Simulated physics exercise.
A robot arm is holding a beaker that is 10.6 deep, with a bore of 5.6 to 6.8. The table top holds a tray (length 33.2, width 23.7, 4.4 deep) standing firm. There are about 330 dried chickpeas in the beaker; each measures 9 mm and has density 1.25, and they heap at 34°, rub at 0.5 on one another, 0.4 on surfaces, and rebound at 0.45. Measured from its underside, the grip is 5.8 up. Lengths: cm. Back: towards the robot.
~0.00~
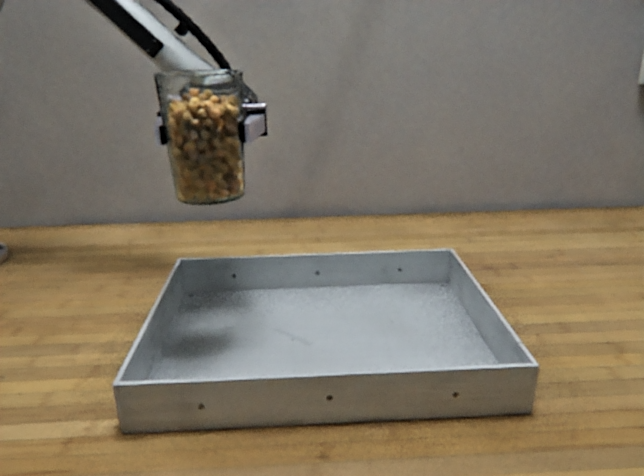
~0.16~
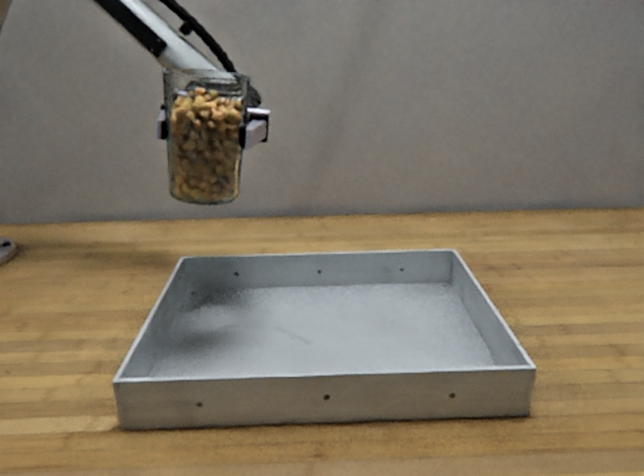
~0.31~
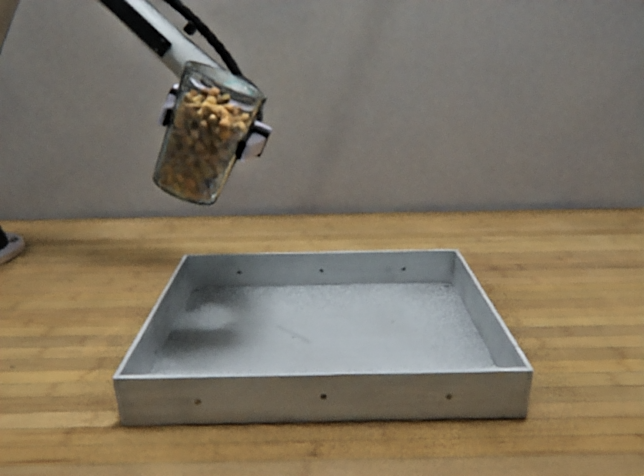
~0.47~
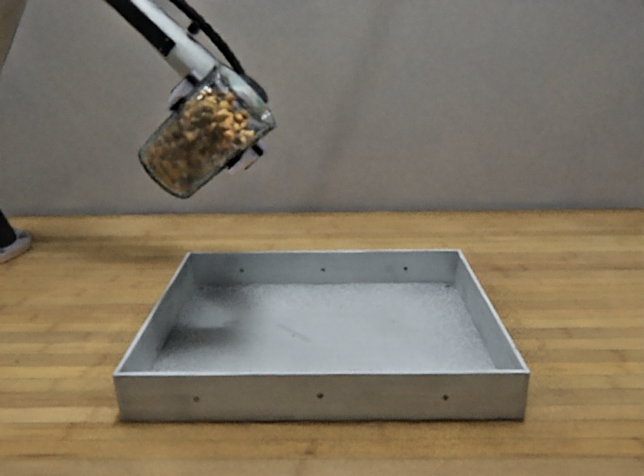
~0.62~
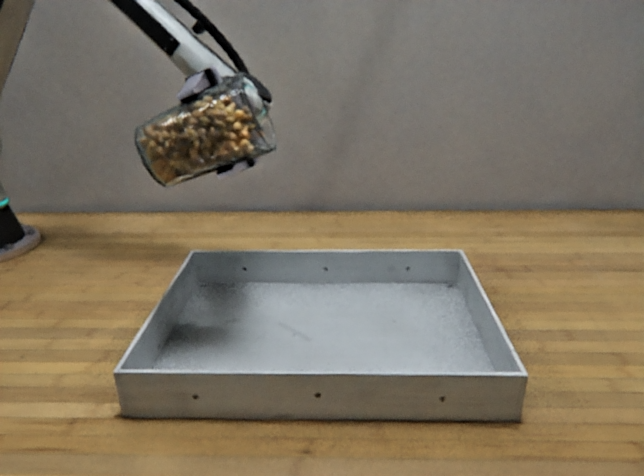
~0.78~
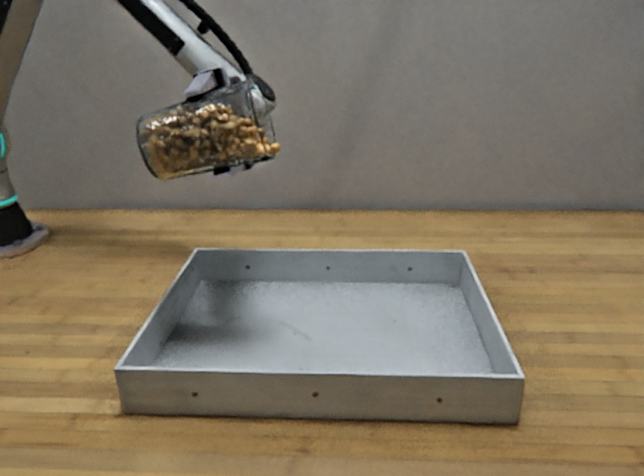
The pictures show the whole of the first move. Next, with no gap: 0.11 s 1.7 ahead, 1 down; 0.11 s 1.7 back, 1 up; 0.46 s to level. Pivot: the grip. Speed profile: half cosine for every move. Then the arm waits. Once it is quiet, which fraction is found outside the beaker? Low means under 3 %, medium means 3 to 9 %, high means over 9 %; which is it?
It is medium.
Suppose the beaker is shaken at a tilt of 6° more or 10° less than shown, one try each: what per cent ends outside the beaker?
I'd say close to 10 and 0 per cent, in that order.
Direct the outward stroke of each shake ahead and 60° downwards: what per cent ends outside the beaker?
Result: Approx. 0 %.
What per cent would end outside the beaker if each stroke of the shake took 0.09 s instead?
That would give around 5 per cent.
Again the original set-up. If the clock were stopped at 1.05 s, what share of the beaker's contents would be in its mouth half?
Estimate: Around 45 %.
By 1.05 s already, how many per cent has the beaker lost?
I'd say some 5 percent.
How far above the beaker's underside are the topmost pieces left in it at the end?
I'd say close to 10.0 cm.
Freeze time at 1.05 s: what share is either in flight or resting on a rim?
That comes to about 4 per cent, more or less.
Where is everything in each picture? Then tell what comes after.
The first frame shows beaker middle at (205, 138), level; upper third of the load around (203, 119), from x 170 to 235, top at y 95; 331 in the beaker.
The second frame shows beaker middle at (206, 138), tilted 7° forward; upper third of the load around (205, 118), from x 175 to 240, top at y 95.
The third frame shows beaker middle at (205, 138), tilted 26° forward; upper third of the load around (206, 120), from x 160 to 245, top at y 95.
The fourth frame shows beaker middle at (204, 136), tilted 50° forward; upper third of the load around (206, 120), from x 150 to 250, top at y 95.
The fifth frame shows beaker middle at (205, 135), tilted 69° forward; upper third of the load around (205, 121), from x 145 to 260, top at y 100.
The sixth frame shows beaker middle at (206, 135), tilted 76° forward; upper third of the load around (198, 124), from x 145 to 275, top at y 110; 331 in the beaker.
By 1.05 s, tilted 74° forward, highest piece 24 above the table; 318 in the beaker, 1 in the tray, 12 in flight or on a rim.
By 1.32 s, tilted 15° forward, highest piece 26 above the table; 316 in the beaker, 15 in the tray.
By 1.66 s, level, highest piece 26 above the table; 316 in the beaker, 15 in the tray.
By 2.71 s, level, highest piece 26 above the table; 316 in the beaker, 15 in the tray.
Final count, 316 in the beaker, 15 in the tray. That is 5 % outside the beaker.
